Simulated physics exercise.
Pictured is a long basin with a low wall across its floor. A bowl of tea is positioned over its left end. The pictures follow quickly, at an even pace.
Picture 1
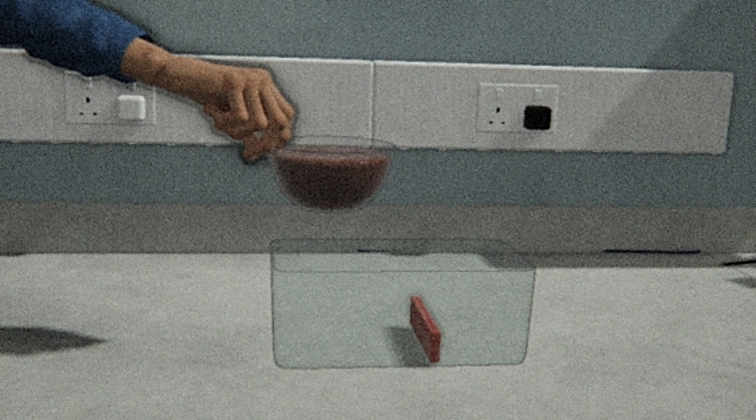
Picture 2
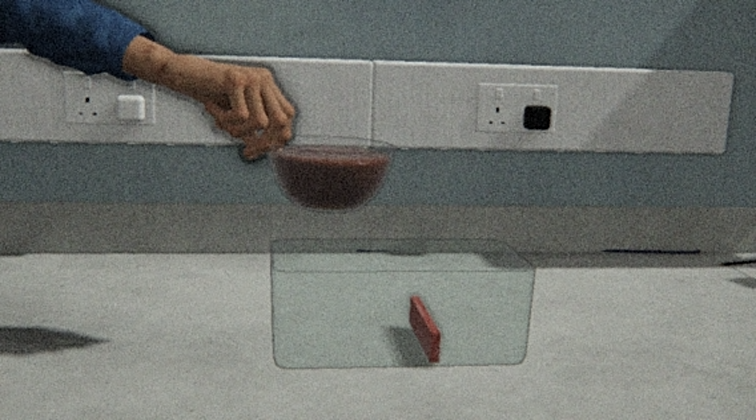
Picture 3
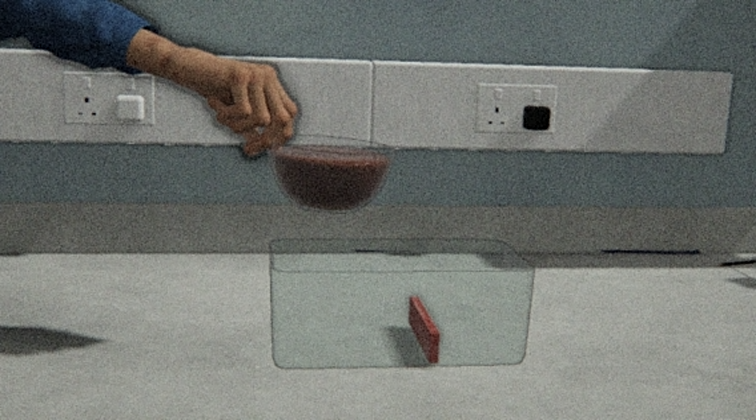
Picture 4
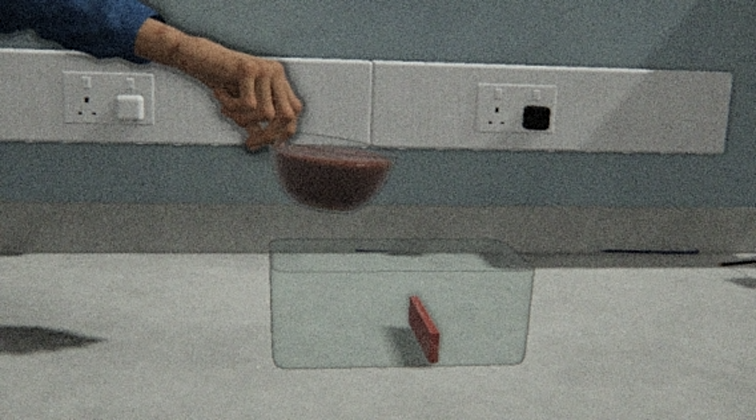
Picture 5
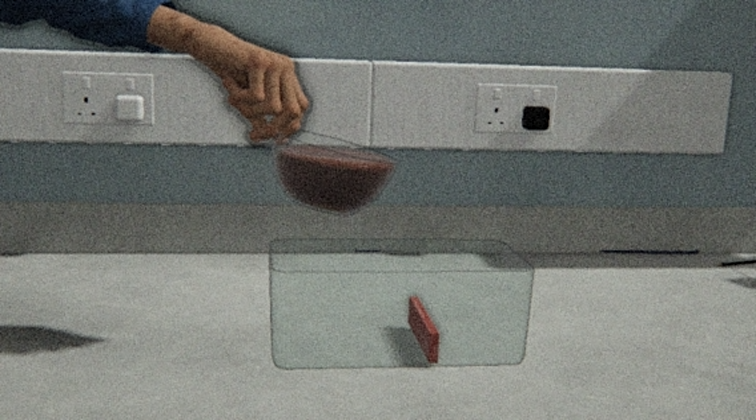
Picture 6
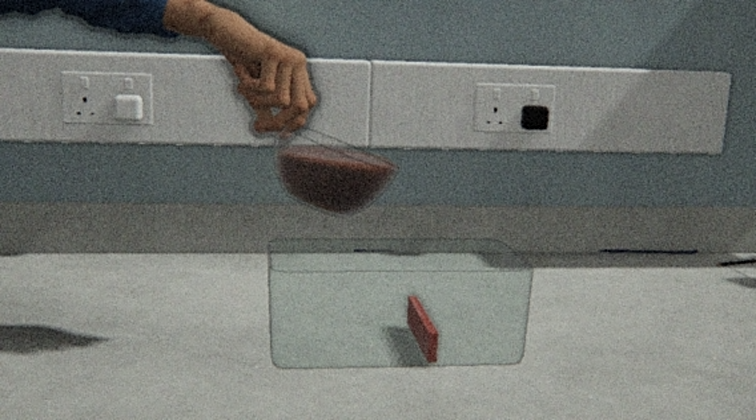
A hand gradually tilts a bowl of tea rightward above a long, clear basin.
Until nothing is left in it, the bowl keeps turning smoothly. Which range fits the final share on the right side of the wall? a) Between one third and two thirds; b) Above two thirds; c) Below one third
a, between one third and two thirds.
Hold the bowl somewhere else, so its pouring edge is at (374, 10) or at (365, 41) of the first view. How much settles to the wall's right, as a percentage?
It would come to near 45 per cent, and then near 35 per cent.
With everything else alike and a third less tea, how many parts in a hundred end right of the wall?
Estimate: Around 30 per cent.
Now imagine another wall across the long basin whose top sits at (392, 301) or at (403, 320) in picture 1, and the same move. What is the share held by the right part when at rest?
About 80 and 65 per cent.
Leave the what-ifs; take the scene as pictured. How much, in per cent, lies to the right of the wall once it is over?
Roughly 40 per cent.
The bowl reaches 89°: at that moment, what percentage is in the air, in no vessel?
Around 30 %.
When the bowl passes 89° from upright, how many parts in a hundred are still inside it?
It keeps around 20 per cent at that angle.
A moment on, the bowl is tipped on its side and 22 per cent is still to pour, 15 is left of the wall and 34 right of it.
Next, the bowl is tipped right over and 0 per cent is still to pour, 52 is left of the wall and 44 right of it.
Then the bowl is tipped right over and 0 per cent is still to pour, 56 is left of the wall and 43 right of it.
Later the bowl is tipped right over and 0 per cent is still to pour, 56 is left of the wall and 42 right of it.
At rest 56 per cent lies left of the wall, 42 right of it and 2 outside.
